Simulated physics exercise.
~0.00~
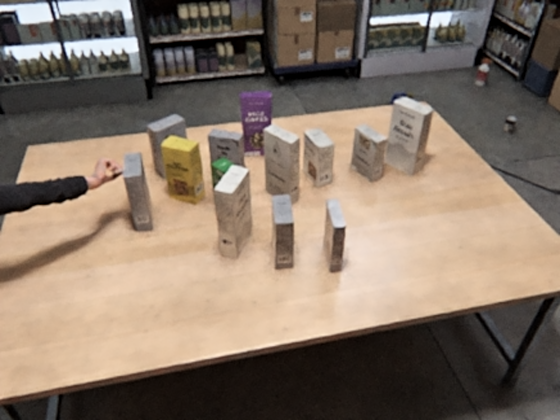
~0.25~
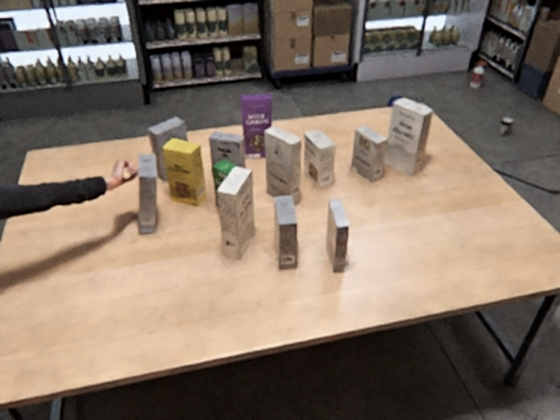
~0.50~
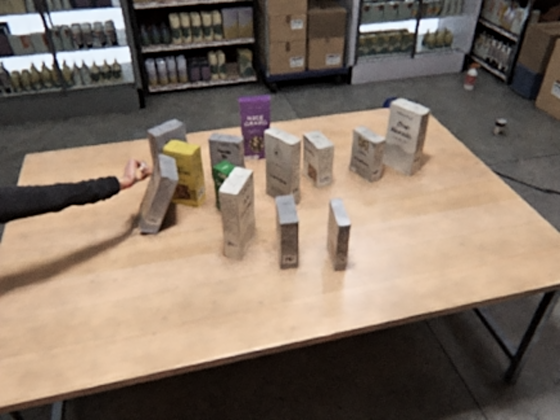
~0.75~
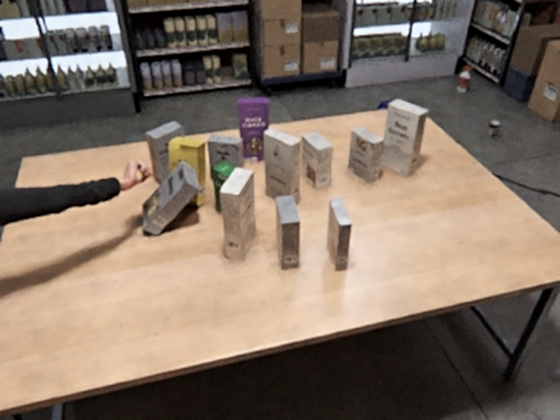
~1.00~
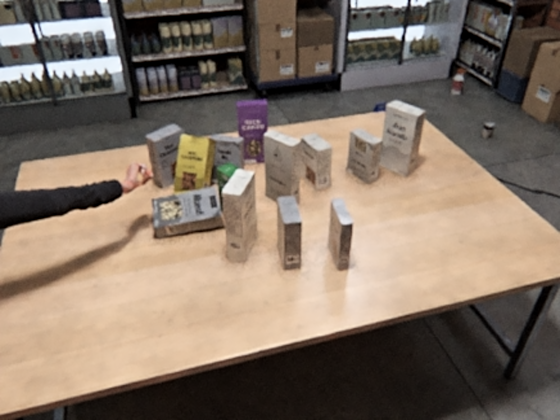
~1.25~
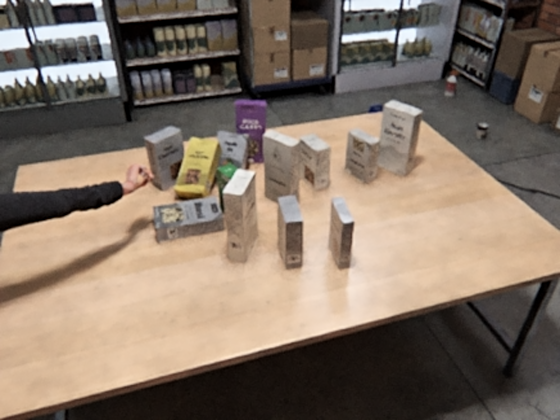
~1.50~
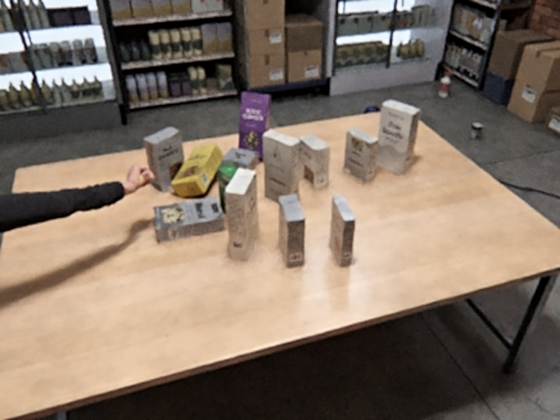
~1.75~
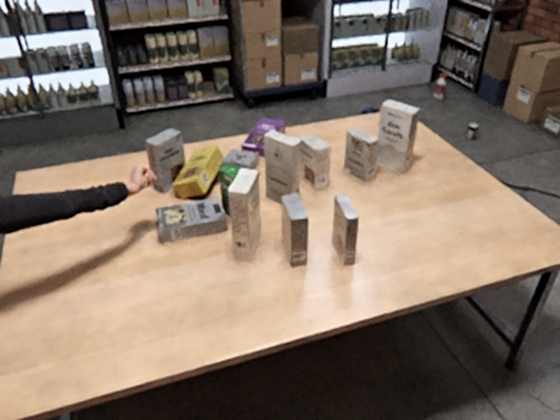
Hand tipping a grey box on a wooden table, toppling the yellow box and then the purple one, others left standing.
